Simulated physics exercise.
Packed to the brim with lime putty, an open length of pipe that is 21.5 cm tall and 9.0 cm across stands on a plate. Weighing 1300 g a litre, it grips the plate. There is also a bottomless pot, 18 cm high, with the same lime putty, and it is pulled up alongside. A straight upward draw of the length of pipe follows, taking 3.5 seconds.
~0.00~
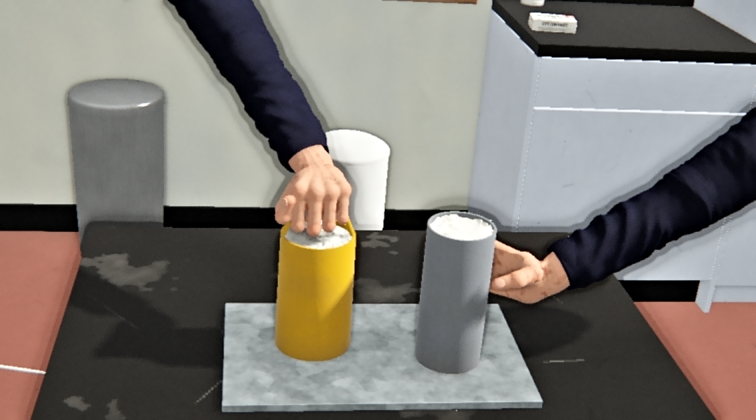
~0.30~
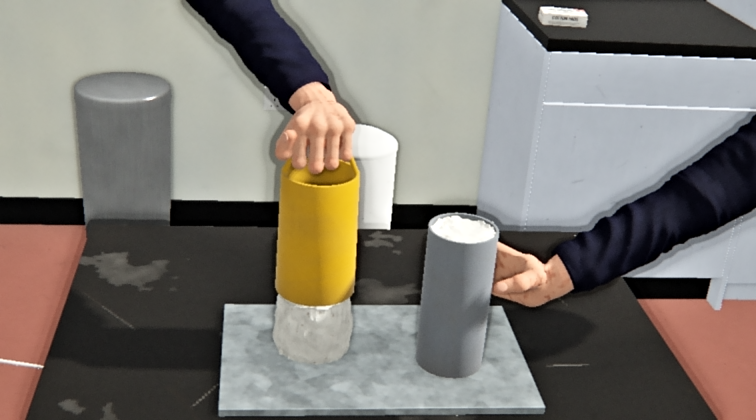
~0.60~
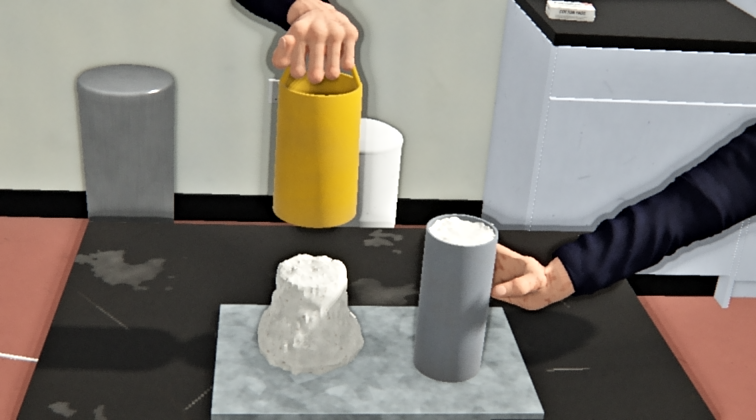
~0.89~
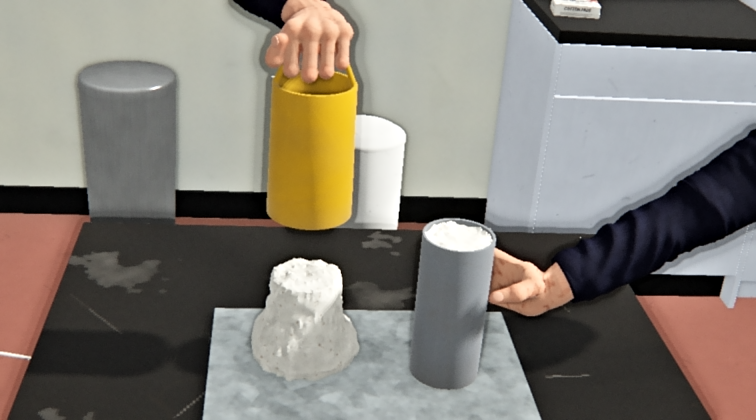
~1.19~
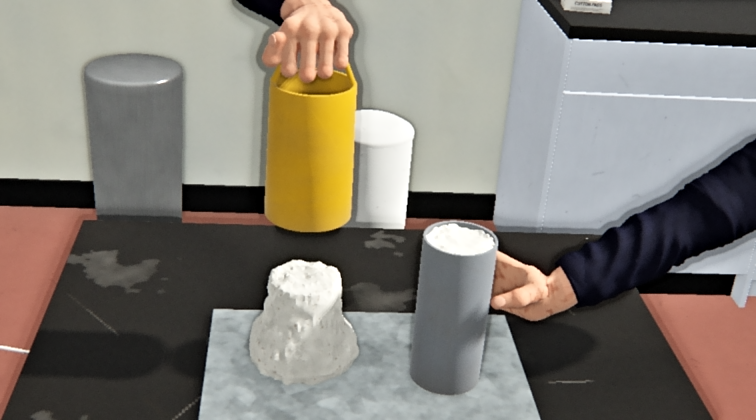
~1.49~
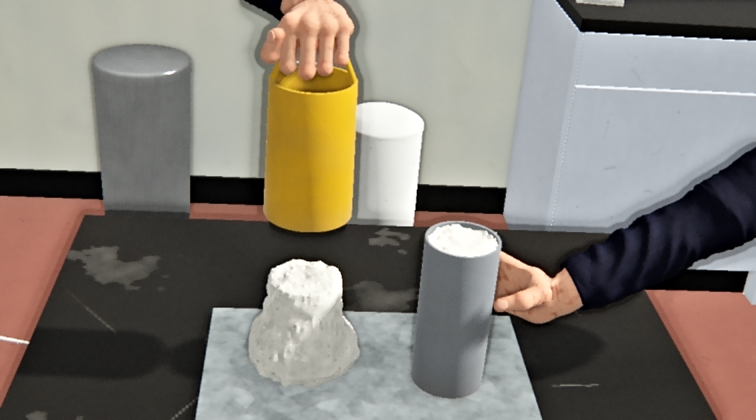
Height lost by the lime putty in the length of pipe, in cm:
6 cm.
By 2.4 s, the length of pipe is up 5.4 cm; the lime putty has come down 0.1 cm to 21 cm and is 9.1 cm wide.
By 3.2 s, the length of pipe is up 13 cm; the lime putty has come down 4.1 cm to 17 cm and is 13 cm wide.
By 4.1 s, the length of pipe is up 22 cm; the lime putty has come down 6.3 cm to 15 cm and is 14 cm wide.
By 5.2 s, the length of pipe is clear; the lime putty has come down 6.5 cm to 15 cm and is 14 cm wide.
By 5.6 s, at rest, the length of pipe is clear; the lime putty has come down 6.5 cm to 15 cm and is 14 cm wide.
